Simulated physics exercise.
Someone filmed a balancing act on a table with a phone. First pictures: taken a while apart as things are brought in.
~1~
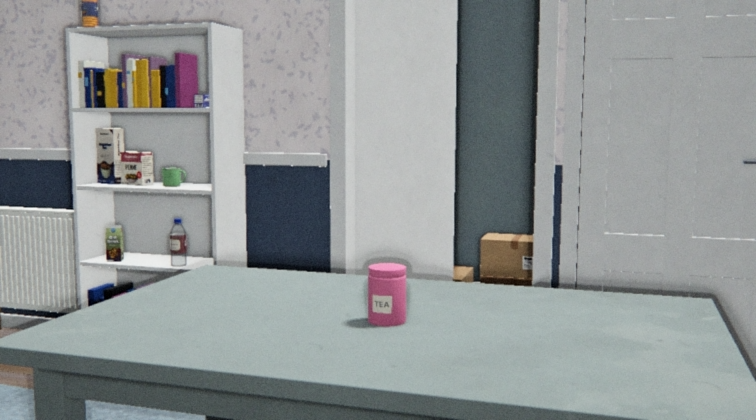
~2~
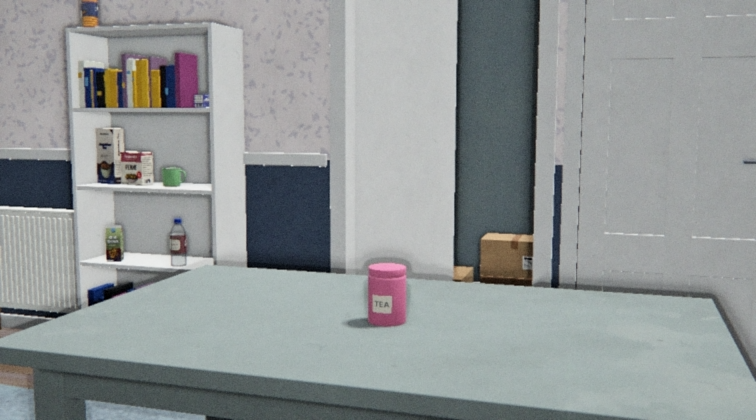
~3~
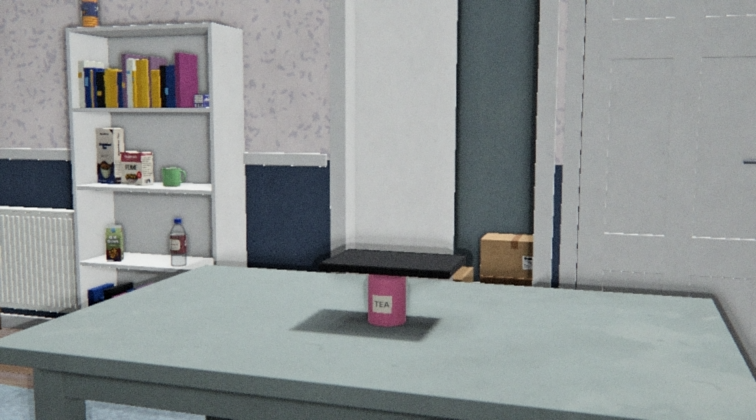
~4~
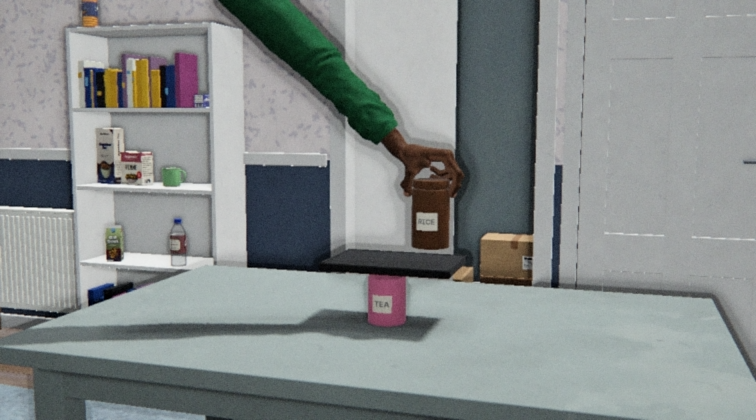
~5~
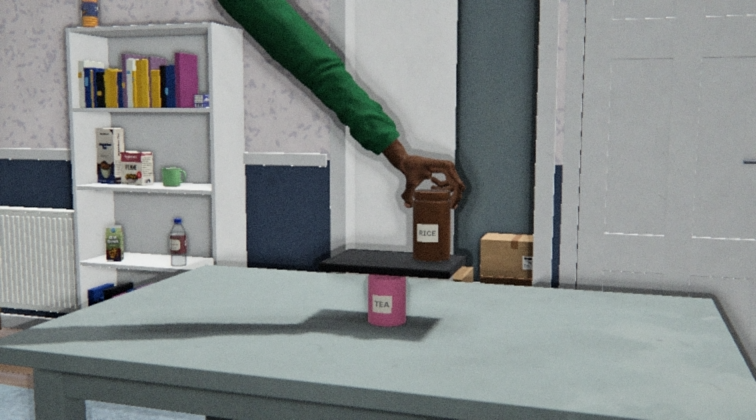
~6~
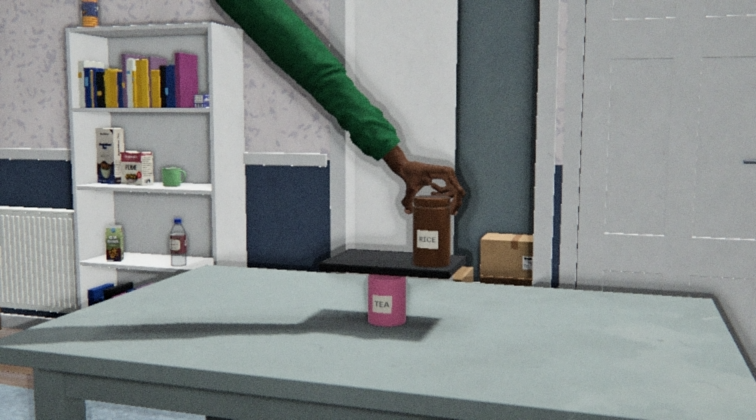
A pink jar labelled as tea stands on a grey-green table, seen from a fixed, slightly raised view in a room with a white bookshelf at left and a pale door at right. Behind it are a cardboard box and colourful books. A dark flat board appears on top of the jar, then a green-sleeved arm holding a brown jar lowers it slightly onto the board's right side.
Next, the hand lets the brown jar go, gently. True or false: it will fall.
True.
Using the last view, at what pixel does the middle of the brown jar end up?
End position: Approximately (487, 322).
Then, 0.30 s past the last view, brown jar now fallen; black lid rocked 43° from its first pose.
Then, 0.50 s past the last view, black lid on its side.
Finally, fallen, brown jar; down or leaning hard in the stack, black lid; pink jar still in place. Final places as the last picture's camera would see them, brown jar near (488, 322). The stack gives way.
